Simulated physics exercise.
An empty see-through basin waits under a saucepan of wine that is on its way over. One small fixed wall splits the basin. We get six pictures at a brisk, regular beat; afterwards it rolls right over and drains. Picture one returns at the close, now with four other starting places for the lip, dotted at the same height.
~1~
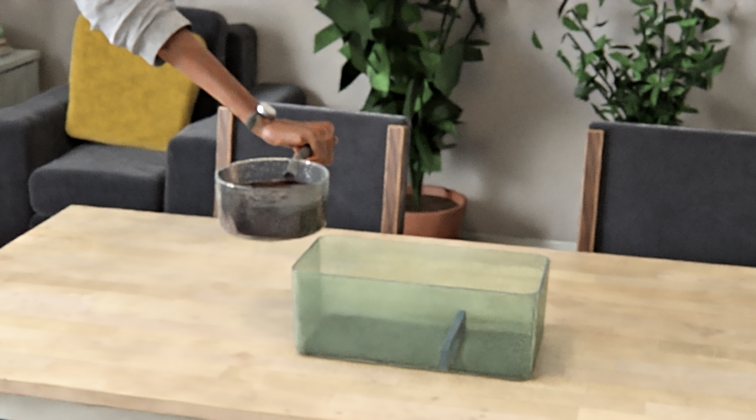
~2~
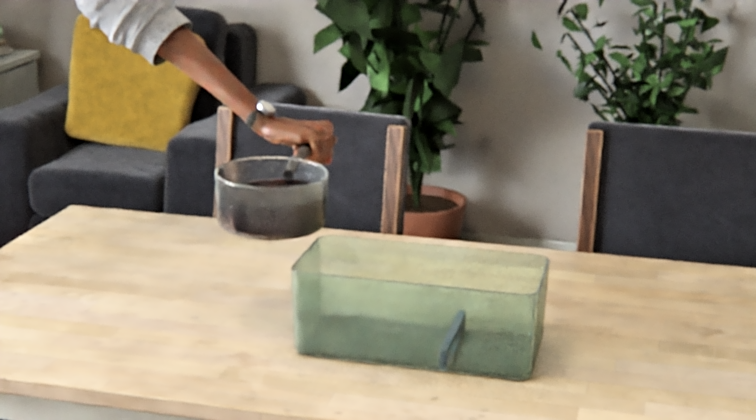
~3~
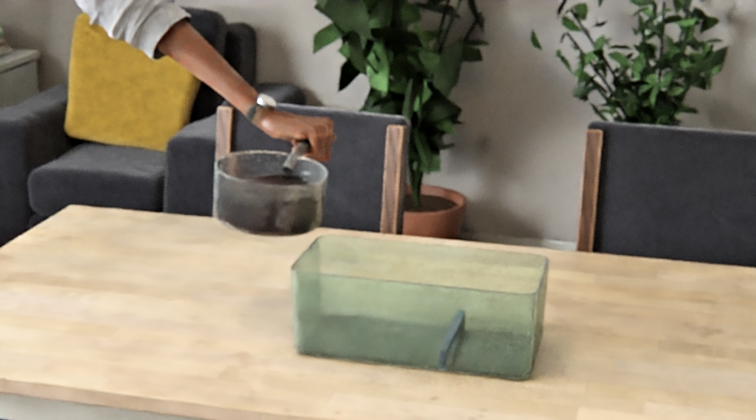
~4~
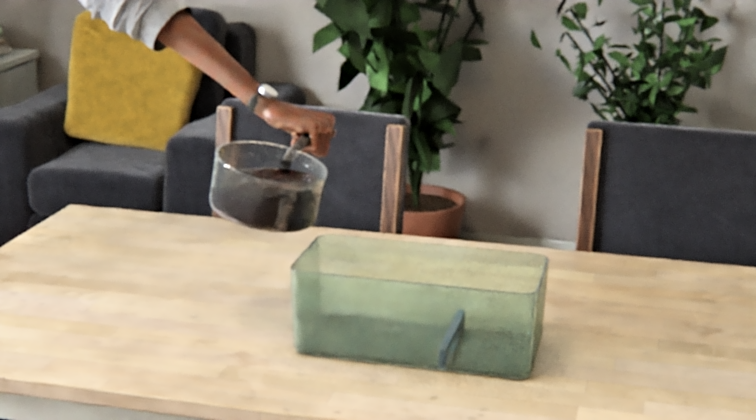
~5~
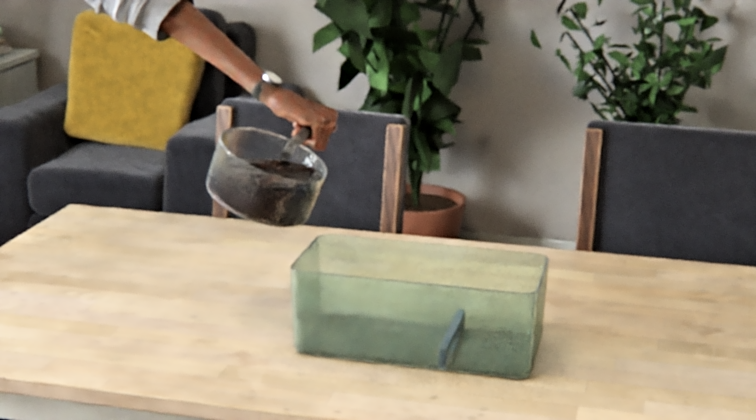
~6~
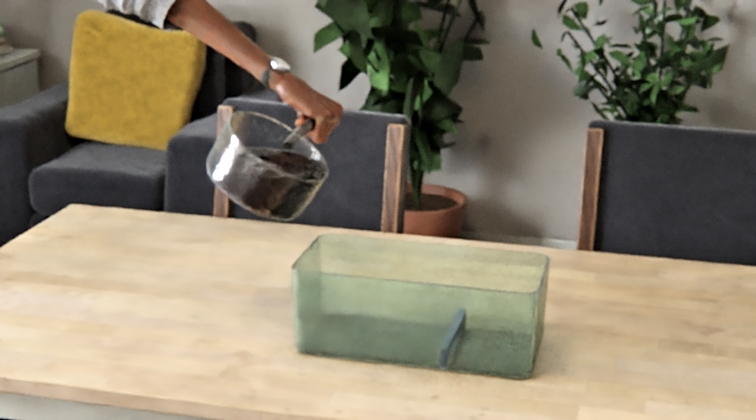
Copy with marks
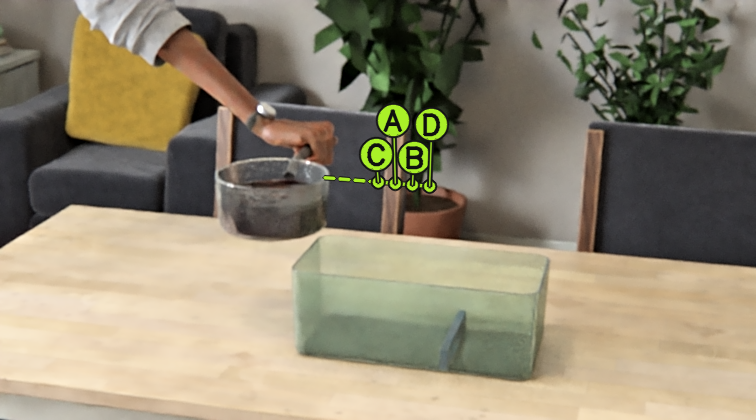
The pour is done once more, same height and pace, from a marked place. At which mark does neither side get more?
I would pick dot C.
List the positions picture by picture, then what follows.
The first picture shows upright, lip at (325, 177); basin from (295, 351) to (533, 379); top of the wall at (454, 329); nothing has left yet.
The second picture shows upright, lip at (324, 177); nothing has left yet.
The third picture shows tipped about 6°, lip at (324, 177); nothing has left yet.
The fourth picture shows tipped about 12°, lip at (323, 177); nothing has left yet.
The fifth picture shows tipped about 21°, lip at (323, 176); nothing has left yet.
The sixth picture shows tipped about 31°, lip at (324, 176); nothing has left yet.
In lime, A at (395, 183); B at (412, 184); C at (378, 182); D at (429, 186).
With A, about 35 % ends left of the wall and 64 % right of it.
With B, about 34 % ends left of the wall and 64 % right of it.
With C, about 51 % ends left of the wall and 47 % right of it.
With D, about 38 % ends left of the wall and 60 % right of it.
